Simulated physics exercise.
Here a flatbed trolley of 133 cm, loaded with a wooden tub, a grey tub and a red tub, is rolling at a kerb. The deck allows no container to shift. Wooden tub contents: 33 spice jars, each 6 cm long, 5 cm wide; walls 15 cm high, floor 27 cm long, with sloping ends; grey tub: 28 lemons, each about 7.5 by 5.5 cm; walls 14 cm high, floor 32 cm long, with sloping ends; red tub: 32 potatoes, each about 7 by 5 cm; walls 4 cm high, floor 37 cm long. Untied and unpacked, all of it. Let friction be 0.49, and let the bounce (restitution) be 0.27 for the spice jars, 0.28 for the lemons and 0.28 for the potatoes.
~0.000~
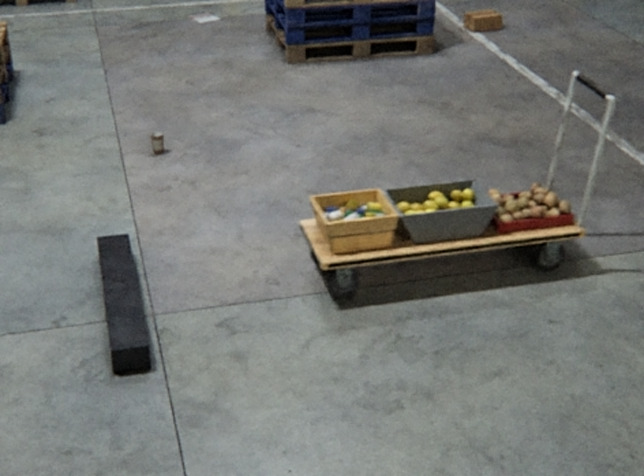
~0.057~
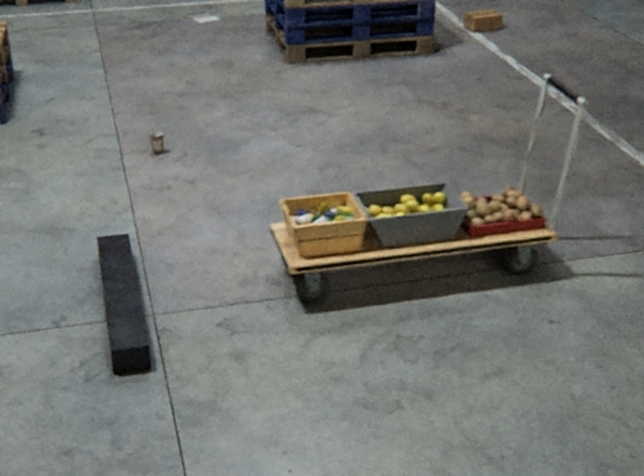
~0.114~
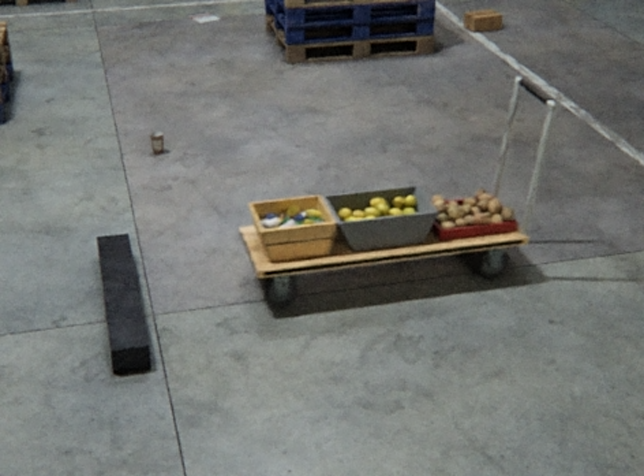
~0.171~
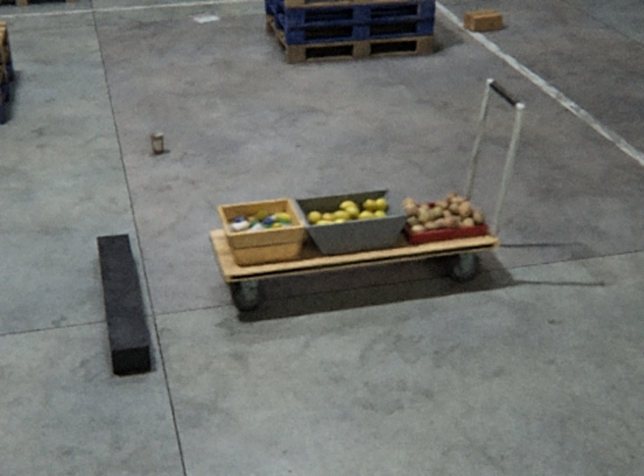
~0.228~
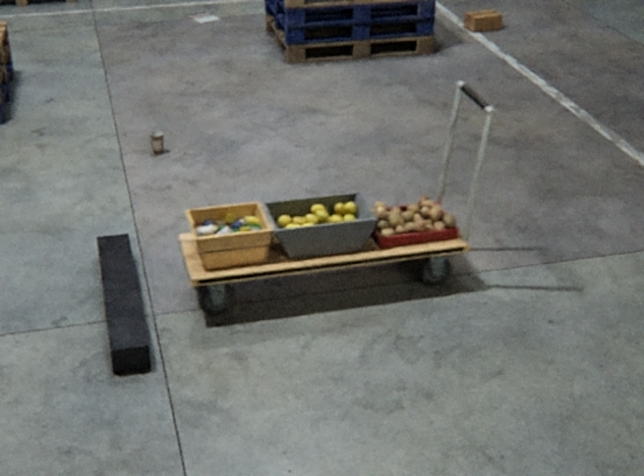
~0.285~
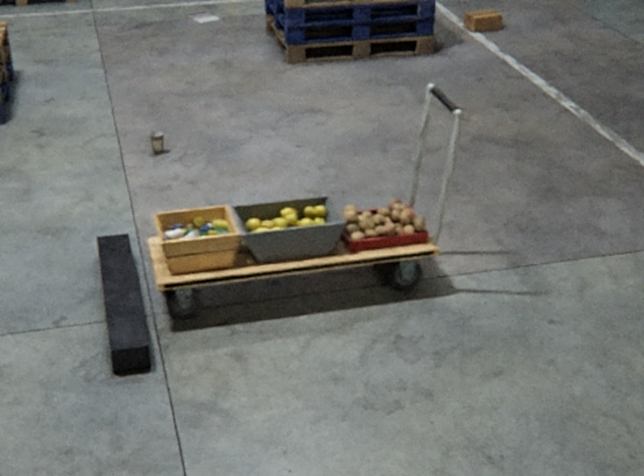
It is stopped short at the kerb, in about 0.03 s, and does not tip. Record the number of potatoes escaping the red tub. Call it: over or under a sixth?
Over.
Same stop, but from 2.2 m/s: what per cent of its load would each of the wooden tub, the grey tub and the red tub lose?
Then the wooden tub sheds 0 per cent of its load, the grey tub 0 per cent, and the red tub 30 per cent.
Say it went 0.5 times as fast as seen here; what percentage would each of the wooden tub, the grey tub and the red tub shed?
Wooden tub 0, grey tub 0, red tub 10 per cent.
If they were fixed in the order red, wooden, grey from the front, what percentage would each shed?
With that order the wooden tub sheds 10 per cent of its load, the grey tub 0 per cent, and the red tub 30 per cent.
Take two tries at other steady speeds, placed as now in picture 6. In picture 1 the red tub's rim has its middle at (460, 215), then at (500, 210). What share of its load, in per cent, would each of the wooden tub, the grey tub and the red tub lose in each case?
For the wooden tub it's 0 % and then 0 %, for the grey tub 0 % and then 0 %, and for the red tub 20 % and then 30 %.
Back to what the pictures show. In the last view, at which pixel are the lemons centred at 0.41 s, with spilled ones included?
Somewhere around pixel (252, 234).
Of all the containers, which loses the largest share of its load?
Result: Red tub.
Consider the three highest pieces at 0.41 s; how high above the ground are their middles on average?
I'd say near 46 cm.
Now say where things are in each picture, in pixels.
In the first frame (we follow the rim corner now nearest the camera), red tub at (501, 223); grey tub at (403, 215); 87 cm still to roll; nothing out yet.
Red tub at (472, 227); grey tub at (372, 219); 72 cm still to roll, in the second frame.
Red tub at (442, 230); grey tub at (341, 223); 57 cm still to roll, in the third frame.
Red tub at (412, 234); grey tub at (309, 226); 42 cm still to roll, in the fourth frame.
Red tub at (382, 238); grey tub at (277, 230); 27 cm still to roll, in the fifth frame.
Red tub at (351, 241); grey tub at (244, 234); 11 cm still to roll; nothing out yet, in the sixth frame.
After 0.31 s, the wheels strike.
After 0.41 s, 0 of 33 out of the wooden tub, 0 of 28 out of the grey tub and 2 of 32 out of the red tub.
After 0.53 s, 2 of 33 out of the wooden tub, 0 of 28 out of the grey tub and 5 of 32 out of the red tub.
After 0.76 s, 2 of 33 out of the wooden tub, 1 of 28 out of the grey tub and 8 of 32 out of the red tub.
Final count (at 1.27 s), 2 of 33 out of the wooden tub, 1 of 28 out of the grey tub and 9 of 32 out of the red tub. Asked share, 9 of 32, 28 per cent.
